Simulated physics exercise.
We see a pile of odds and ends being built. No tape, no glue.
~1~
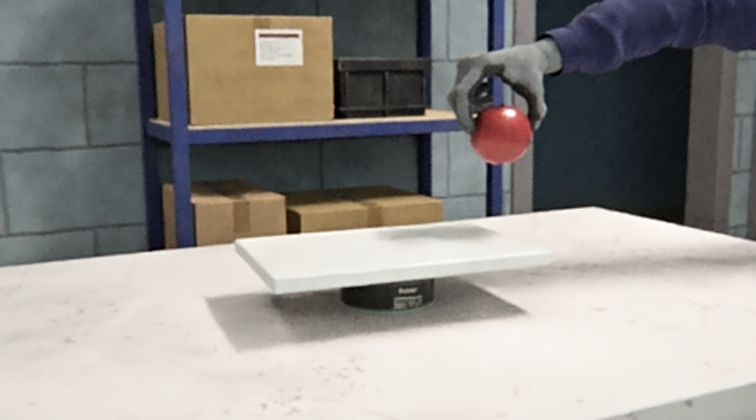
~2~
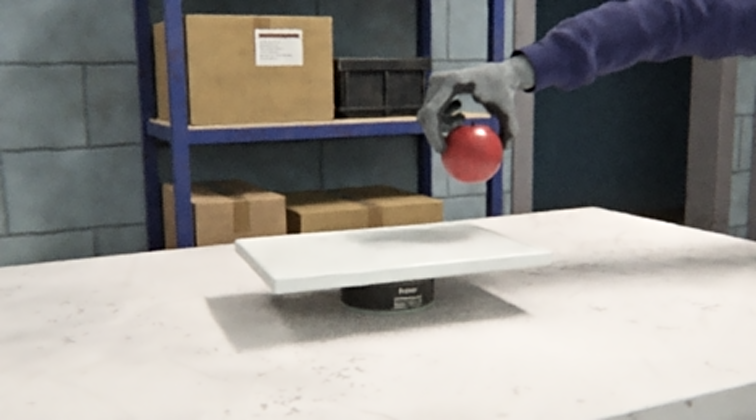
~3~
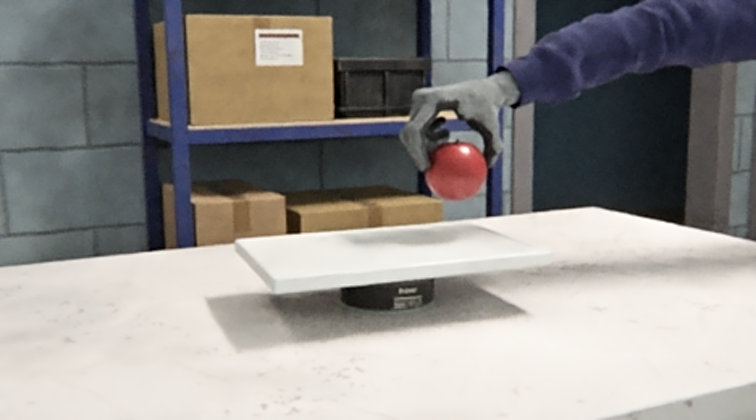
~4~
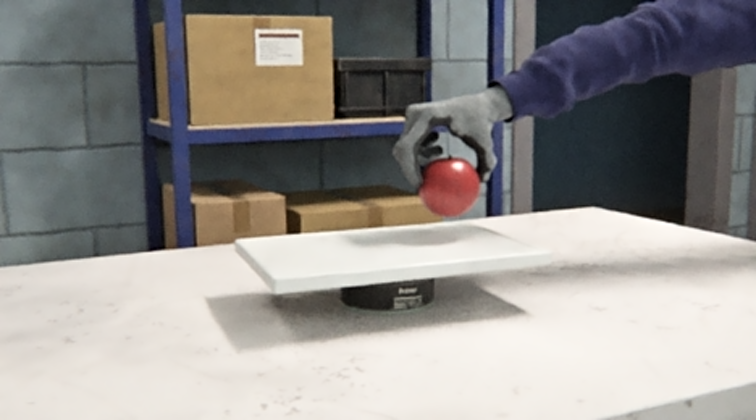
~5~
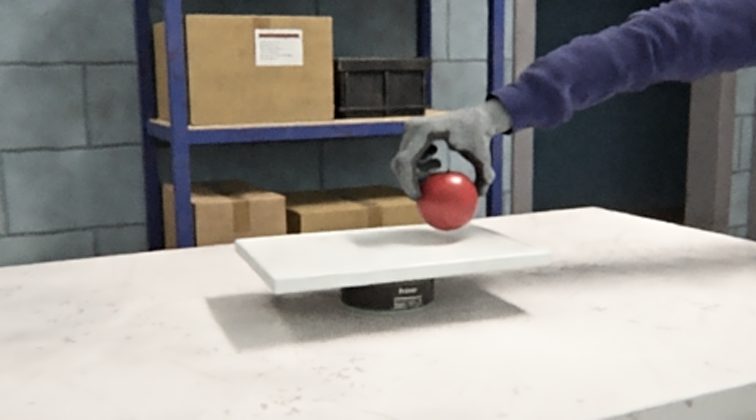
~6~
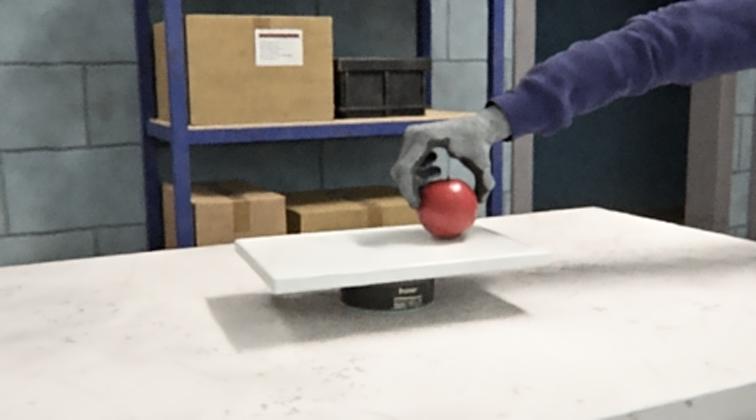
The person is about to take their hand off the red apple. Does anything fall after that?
The pile stays up.
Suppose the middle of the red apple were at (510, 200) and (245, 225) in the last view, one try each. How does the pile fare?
First try: It comes apart; second try: It loses its balance.
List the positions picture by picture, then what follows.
The first frame shows on its way; red apple (501, 134).
The second frame shows on its way; red apple (471, 153).
The third frame shows on its way; red apple (456, 170).
The fourth frame shows on its way; red apple (449, 187).
The fifth frame shows on its way; red apple (447, 200).
The sixth frame shows in place under the hand; red apple (447, 208).
Then, 0.50 s later than the last frame, all is still.
Then, 1.30 s later than the last frame, red apple resting near (447, 209).
Then, 2.00 s later than the last frame, red apple resting near (448, 208).
When it is over, all 3 as before. End places, in pixels of the last picture, red apple near (448, 208). The pile holds.
